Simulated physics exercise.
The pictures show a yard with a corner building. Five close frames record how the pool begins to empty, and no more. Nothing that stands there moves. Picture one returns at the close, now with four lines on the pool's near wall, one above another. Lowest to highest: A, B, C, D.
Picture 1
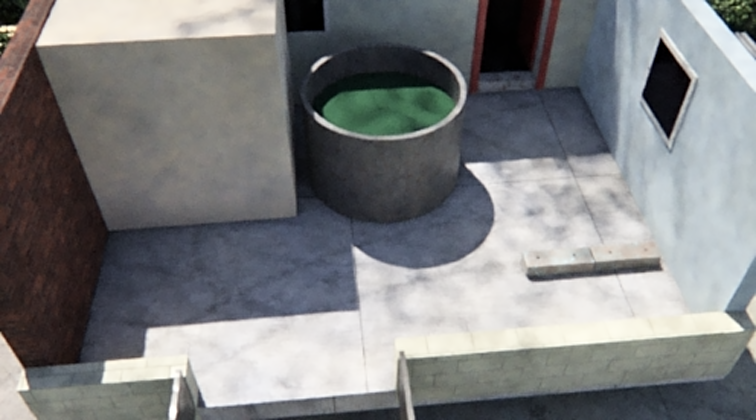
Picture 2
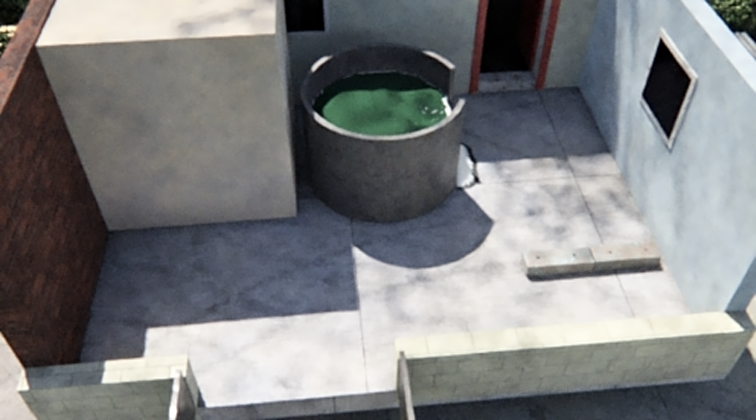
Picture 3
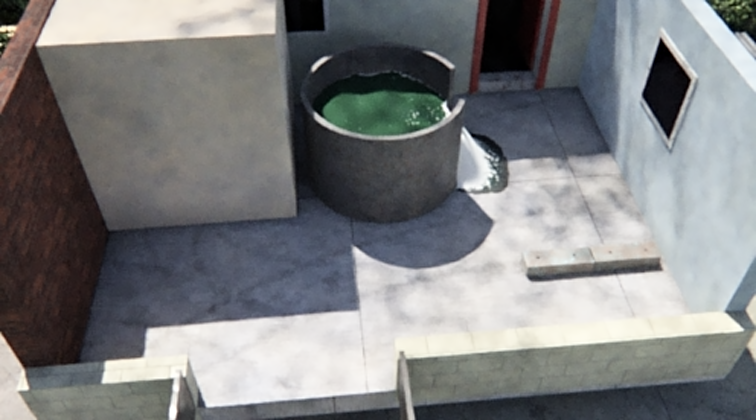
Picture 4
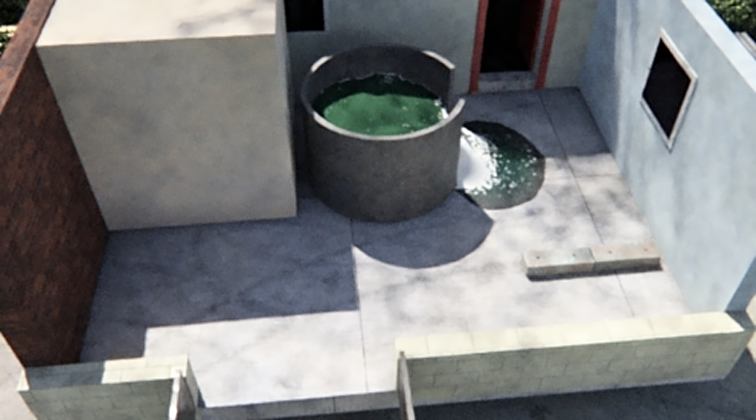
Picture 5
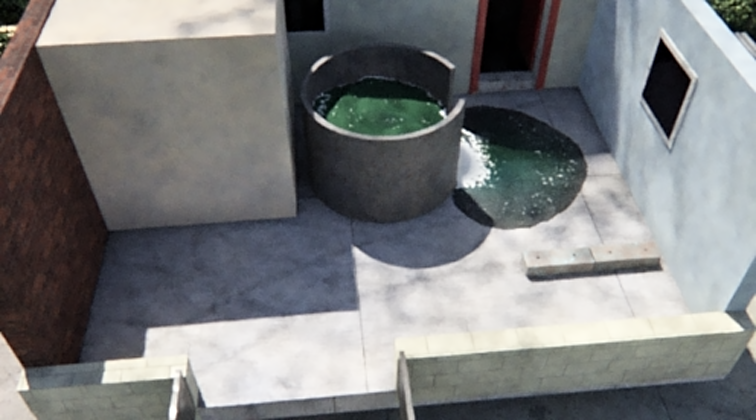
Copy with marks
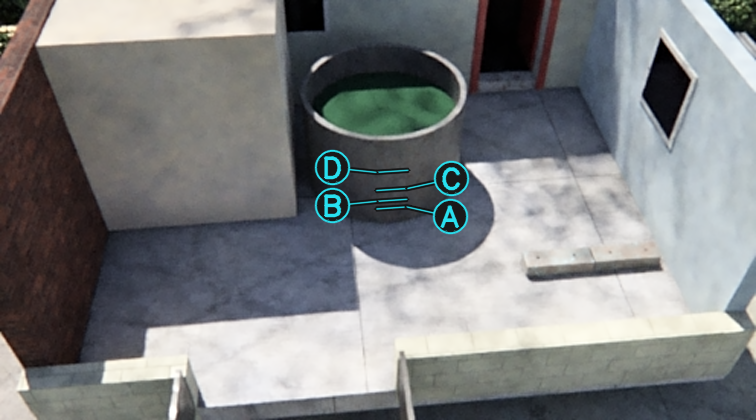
A walled yard with a round concrete tank of green water pouring through a gap in its right side, spreading across the paving.
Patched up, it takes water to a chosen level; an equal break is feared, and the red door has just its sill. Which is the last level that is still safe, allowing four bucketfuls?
Level D.
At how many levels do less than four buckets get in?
All of the four.
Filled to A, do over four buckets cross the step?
No, not at all.
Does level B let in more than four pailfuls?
No, that is safe.
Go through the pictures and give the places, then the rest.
In the first picture, water in the pool at rest, its middle at (383, 113); foot of the red doorway at (506, 91); open gate at (292, 344).
In the second picture, front seen at (464, 185), 1 % of the ground wet.
In the third picture, front seen at (500, 182), 3 % of the ground wet.
In the fourth picture, front seen at (540, 167), 7 % of the ground wet.
In the fifth picture, front seen at (581, 167), 15 % of the ground wet.
On the marked copy, A at (391, 207); B at (391, 200); C at (391, 189); D at (392, 171); from the bottom up A, B, C, D.
With A, nothing gets over.
With B, nothing gets over.
With C, nothing gets over.
With D, a bucket or two gets in.
